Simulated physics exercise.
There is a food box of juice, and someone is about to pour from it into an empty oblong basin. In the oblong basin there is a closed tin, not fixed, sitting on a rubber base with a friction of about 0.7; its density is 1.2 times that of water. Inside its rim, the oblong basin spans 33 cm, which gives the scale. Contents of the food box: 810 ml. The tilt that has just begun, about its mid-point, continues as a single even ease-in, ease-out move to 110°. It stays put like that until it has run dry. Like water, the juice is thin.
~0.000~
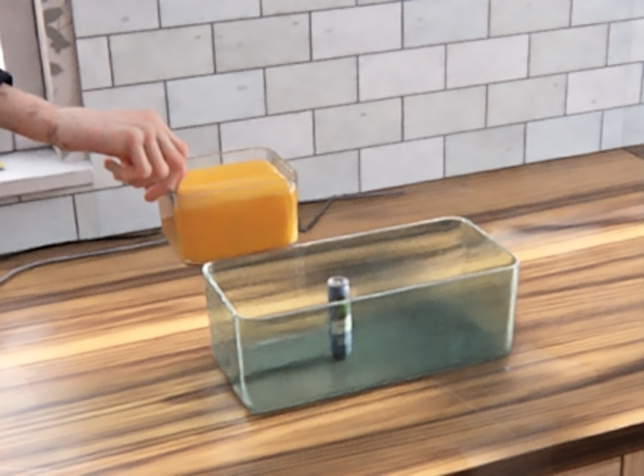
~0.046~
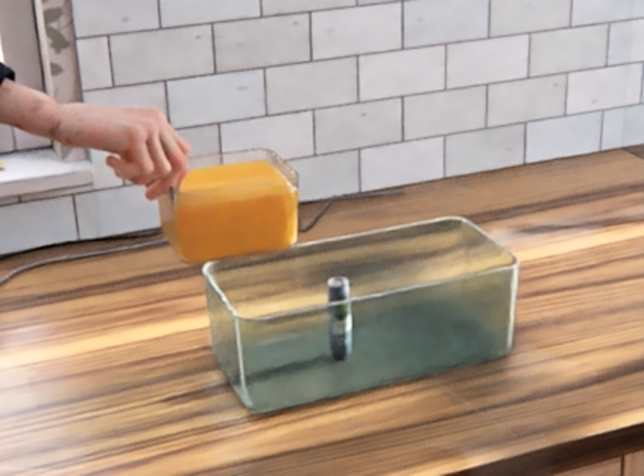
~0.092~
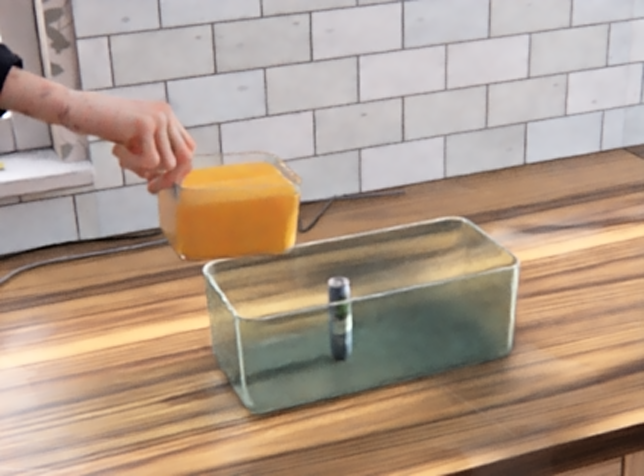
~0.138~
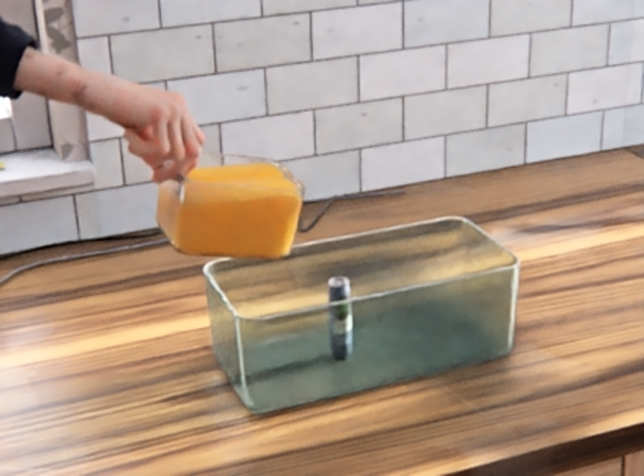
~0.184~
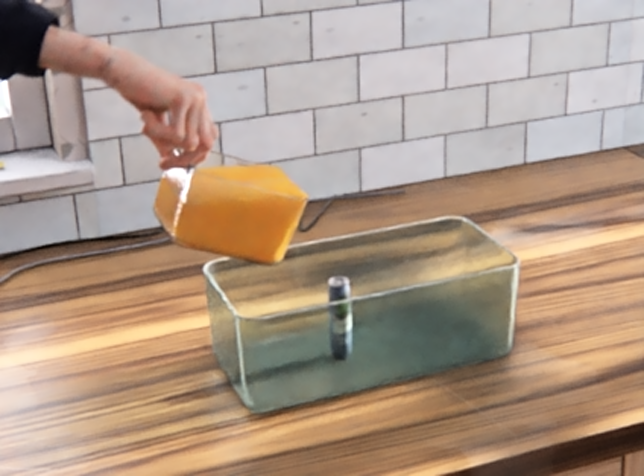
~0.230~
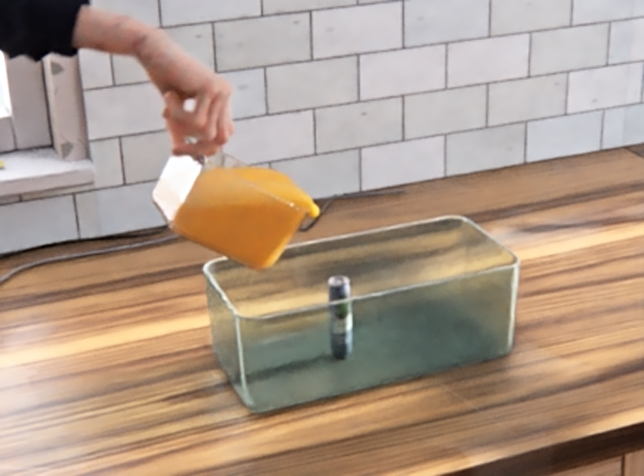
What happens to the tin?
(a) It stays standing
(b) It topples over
Answer: B.
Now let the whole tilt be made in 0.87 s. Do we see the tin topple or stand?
Outcome - the tin ends up overturned.
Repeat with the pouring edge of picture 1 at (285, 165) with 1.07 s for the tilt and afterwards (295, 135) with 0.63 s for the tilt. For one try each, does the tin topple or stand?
Run one: It does not tip. Run two: It does not tip.
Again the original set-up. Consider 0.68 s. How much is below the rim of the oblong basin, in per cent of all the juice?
I'd put it at roughly 94 per cent.
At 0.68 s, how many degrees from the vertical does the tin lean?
I'd say it is close to 10 degrees off upright.
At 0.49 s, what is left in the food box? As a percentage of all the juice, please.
22 %.
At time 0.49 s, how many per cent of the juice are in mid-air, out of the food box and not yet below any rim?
Estimate: About 24 % of all of it.
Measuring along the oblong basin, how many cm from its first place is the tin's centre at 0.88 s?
About 6 cm.
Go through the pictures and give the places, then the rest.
The first frame shows tilt 0°; pouring edge (284, 163); surface from (165, 189) to (280, 171); the oblong basin's rim runs from (219, 293) to (491, 240); the tin's top is at (338, 285).
The second frame shows tilt 2°; pouring edge (285, 164); surface from (165, 189) to (281, 172).
The third frame shows tilt 6°; pouring edge (288, 169); surface from (169, 188) to (283, 173).
The fourth frame shows tilt 14°; pouring edge (291, 176); surface from (171, 186) to (287, 174).
The fifth frame shows tilt 24°; pouring edge (293, 187); surface from (170, 192) to (292, 181); 1 per cent is over the edge.
The sixth frame shows tilt 35°; pouring edge (294, 200); surface from (169, 191) to (286, 188); 6 per cent is over the edge.
By 0.49 s the tilt is 101° and 22 per cent is still to pour; the tin stands where it began.
By 0.68 s the tilt is 110° and 3 per cent is still to pour; the tin leans 8°.
By 0.88 s the tilt is 110° and 0 per cent is still to pour; the tin leans 59°.
By 1.10 s the tilt is 110° and 0 per cent is still to pour; the tin lies on its side.
At rest the tin lies on its side.
